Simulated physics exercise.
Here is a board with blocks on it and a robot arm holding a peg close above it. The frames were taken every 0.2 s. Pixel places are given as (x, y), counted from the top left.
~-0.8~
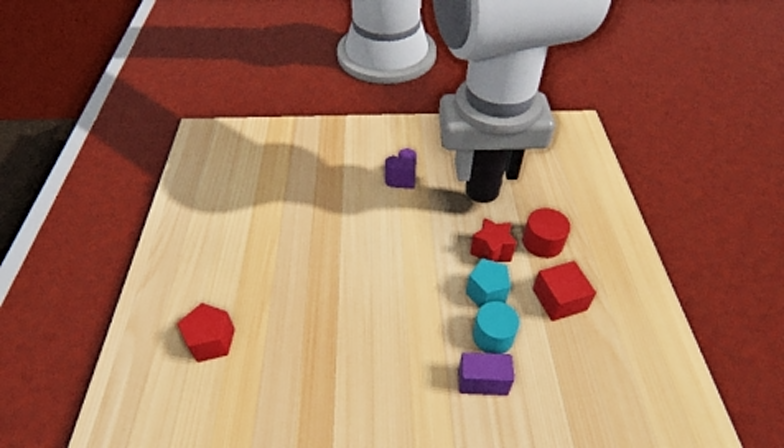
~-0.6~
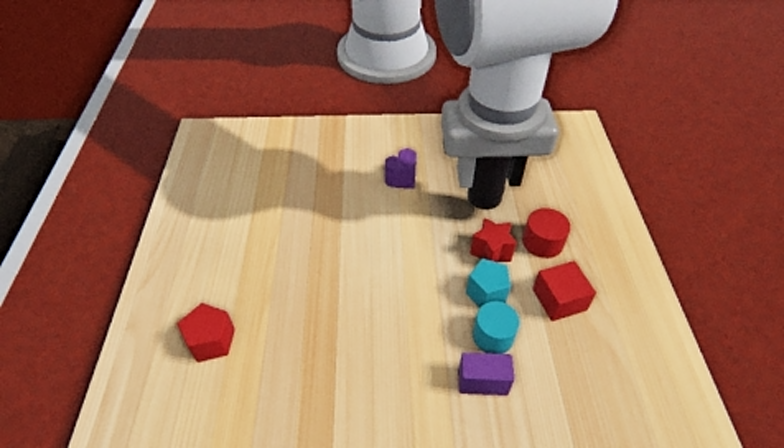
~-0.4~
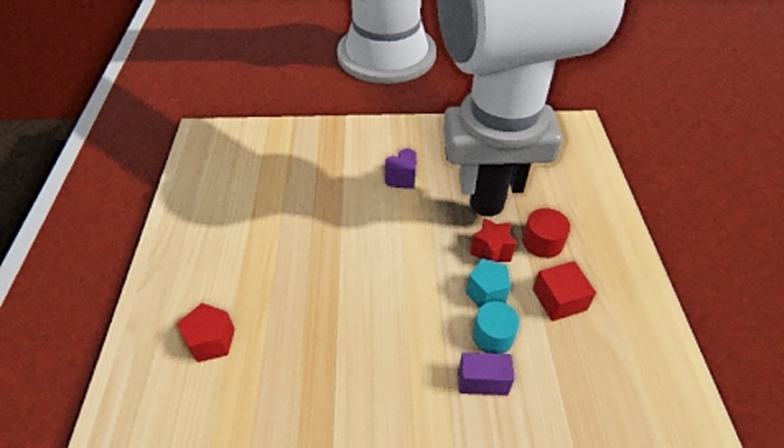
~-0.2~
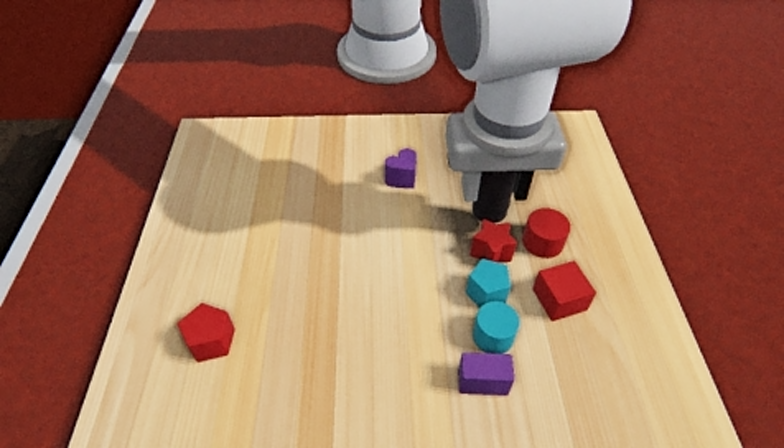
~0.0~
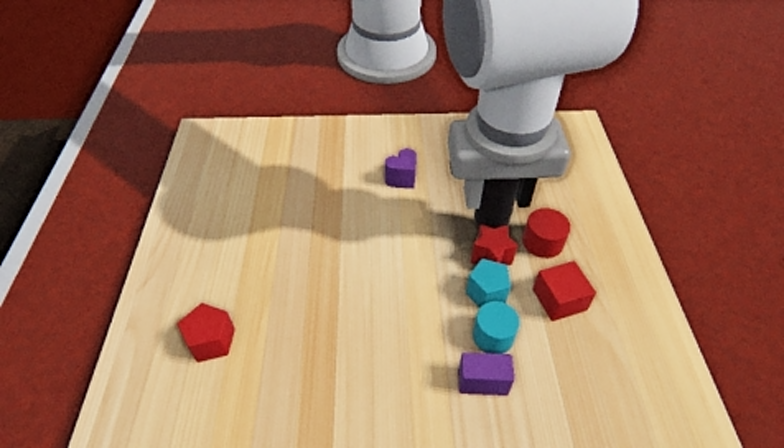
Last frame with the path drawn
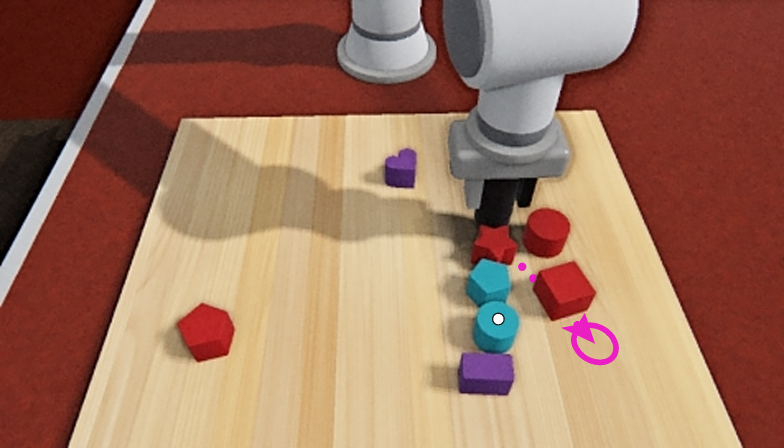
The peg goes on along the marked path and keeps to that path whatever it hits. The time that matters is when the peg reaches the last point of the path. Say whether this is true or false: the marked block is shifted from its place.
It is true.
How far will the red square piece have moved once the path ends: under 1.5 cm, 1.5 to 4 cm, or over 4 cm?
I reckon it covers more than 4 cm.
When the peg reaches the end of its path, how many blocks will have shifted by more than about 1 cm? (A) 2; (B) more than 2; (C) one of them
Answer: B.
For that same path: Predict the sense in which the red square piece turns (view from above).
Viewed from the top, it goes anticlockwise.
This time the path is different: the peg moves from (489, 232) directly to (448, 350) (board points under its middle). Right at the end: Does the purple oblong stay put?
I expect not.
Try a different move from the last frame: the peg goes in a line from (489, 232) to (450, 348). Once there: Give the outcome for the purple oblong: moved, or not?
Answer: Moved.
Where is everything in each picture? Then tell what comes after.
The first frame shows peg tip (482, 192); block tops, turquoise pentagon (491, 275); red star block (496, 233); turquoise circular block (498, 319); red square piece (567, 281).
The second frame shows peg (484, 198); blocks unchanged.
The third frame shows peg (487, 205); blocks unchanged.
The fourth frame shows peg (489, 211); blocks unchanged.
The fifth frame shows peg (492, 218); turquoise pentagon (491, 275); red star block (496, 239); turquoise circular block (498, 319); red square piece (567, 281).
Path on the board, straight from (489, 232) to (595, 343); the dot is on the turquoise circular block.
The first path, step by step. One third of the way, peg (525, 253); turquoise pentagon (491, 293), turned 45° clockwise; red star block (519, 274), turned 20° clockwise; turquoise circular block (494, 331).
Two thirds of the way, peg (561, 289); turquoise pentagon (488, 296), turned 60° clockwise; red star block (531, 297), turned 60° clockwise; turquoise circular block (491, 335); red square piece (602, 307), turned 35° anticlockwise.
At the end, peg (602, 331); turquoise pentagon (488, 296), turned 60° clockwise; red star block (533, 299), turned 70° clockwise; turquoise circular block (491, 335); red square piece (652, 343), turned 60° anticlockwise.
